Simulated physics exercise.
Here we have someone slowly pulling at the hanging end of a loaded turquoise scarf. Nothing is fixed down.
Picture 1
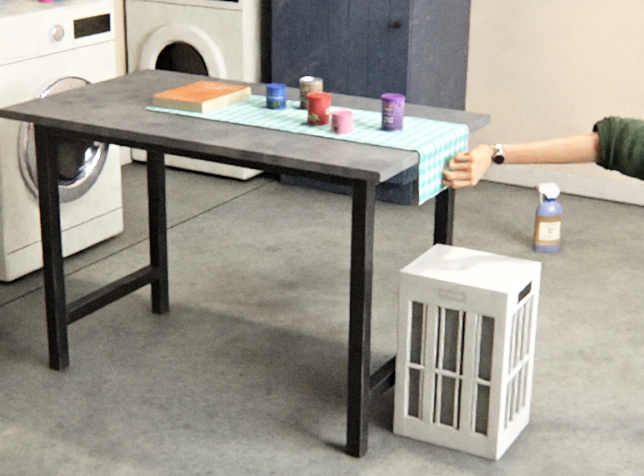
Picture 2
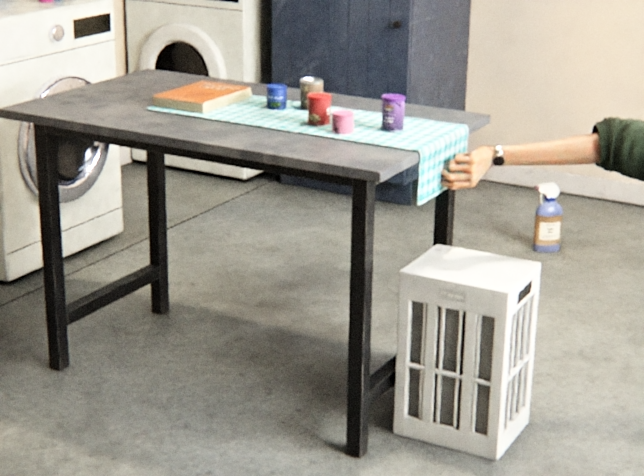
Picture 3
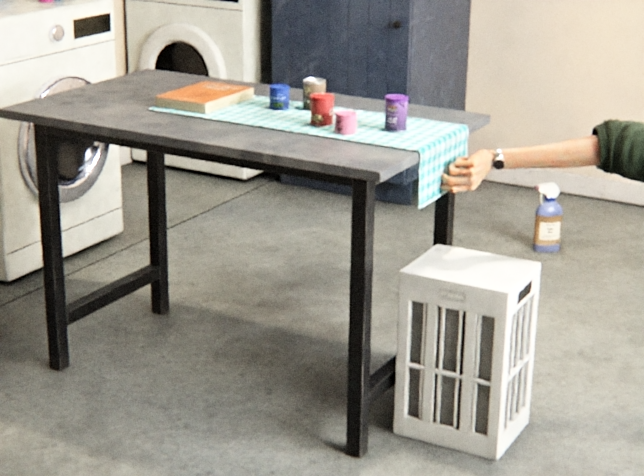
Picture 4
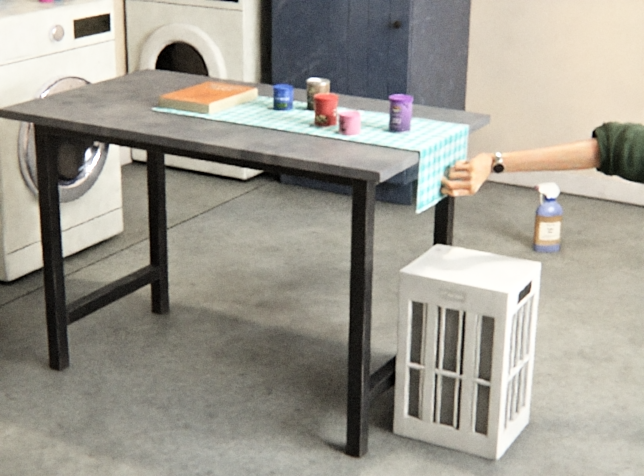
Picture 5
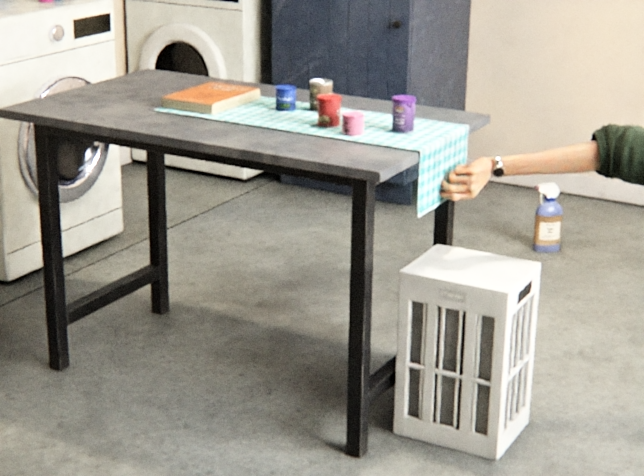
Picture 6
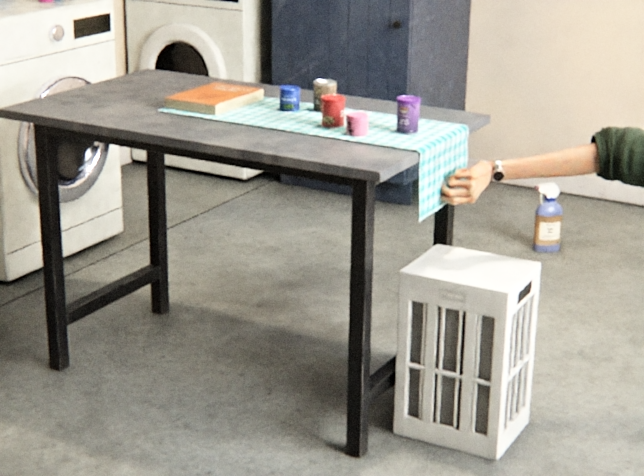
A hand slowly pulling the hanging end of a turquoise scarf downward, the colourful pots on it shifting slightly right across a grey table.
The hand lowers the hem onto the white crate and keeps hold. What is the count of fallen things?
The answer is one.
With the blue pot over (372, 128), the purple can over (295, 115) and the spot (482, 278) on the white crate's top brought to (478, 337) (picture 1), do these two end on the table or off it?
The blue pot goes over; the purple can does not fall.
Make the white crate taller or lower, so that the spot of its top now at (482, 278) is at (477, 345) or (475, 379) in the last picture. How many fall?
Then 3 and 4.
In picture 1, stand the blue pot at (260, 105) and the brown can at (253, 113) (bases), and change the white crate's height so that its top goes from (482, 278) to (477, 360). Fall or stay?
The blue pot holds on, the brown can survives.
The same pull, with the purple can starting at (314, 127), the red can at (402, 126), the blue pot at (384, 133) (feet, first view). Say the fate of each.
The purple can stays on, the red can is carried off, the blue pot goes over.
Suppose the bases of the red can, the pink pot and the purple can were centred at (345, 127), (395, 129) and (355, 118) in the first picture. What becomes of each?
The red can stays on, the pink pot drops off, the purple can remains up.
Soon after, hem near (442, 237); all still up.
Then, hem on the crate; purple can gone.
At rest, hem on the crate; purple can gone. Over the edge go one.
